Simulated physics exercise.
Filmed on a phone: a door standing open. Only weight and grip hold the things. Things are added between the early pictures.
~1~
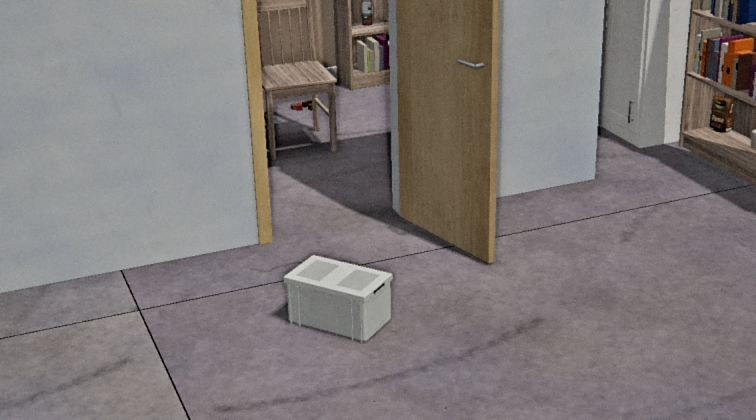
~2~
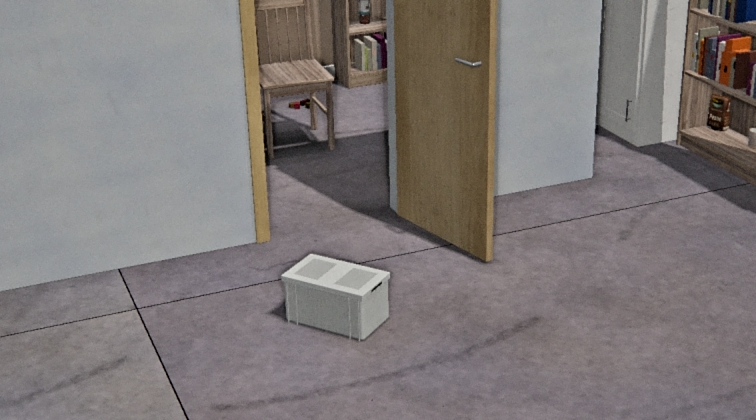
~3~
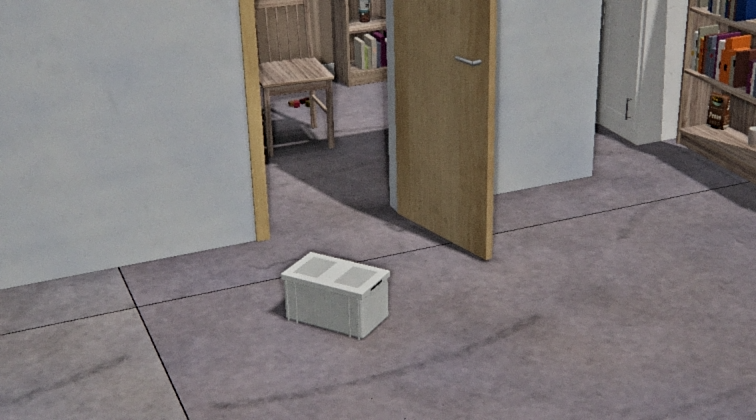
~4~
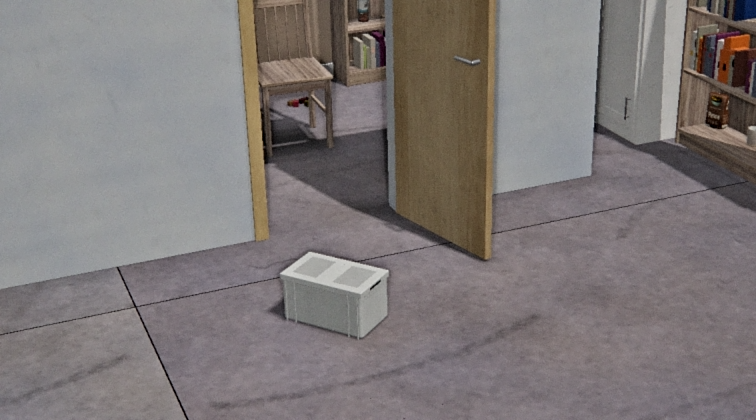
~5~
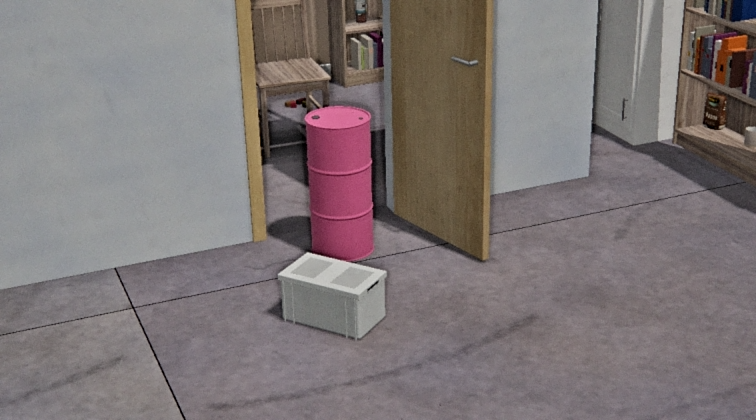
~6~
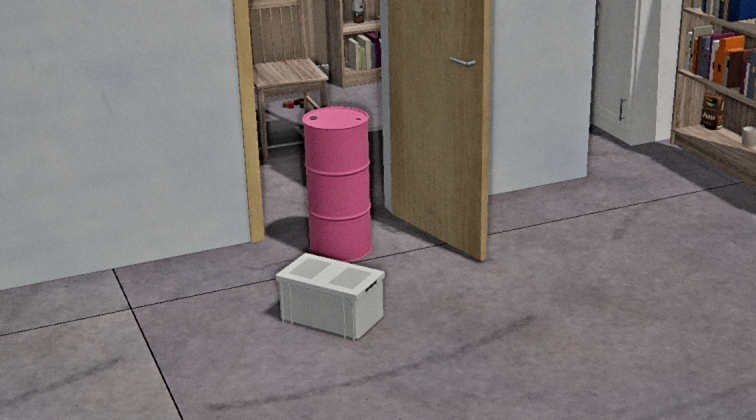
A pink drum suddenly appeared in the open doorway, just behind a white tote on the floor, while the door stayed wide open and nothing else moved apart from a slight shift of the view.
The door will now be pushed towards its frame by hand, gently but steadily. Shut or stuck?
The door stops short.
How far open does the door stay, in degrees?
About 50°.
Then, 0.60 s on from there, door 91° open.
Then, 1.00 s on from there, door 72° open.
Then, 1.30 s on from there, door 57° open.
In the end, door 52° open; both unmoved. At the end, from the last picture's camera, pink drum near (335, 184).
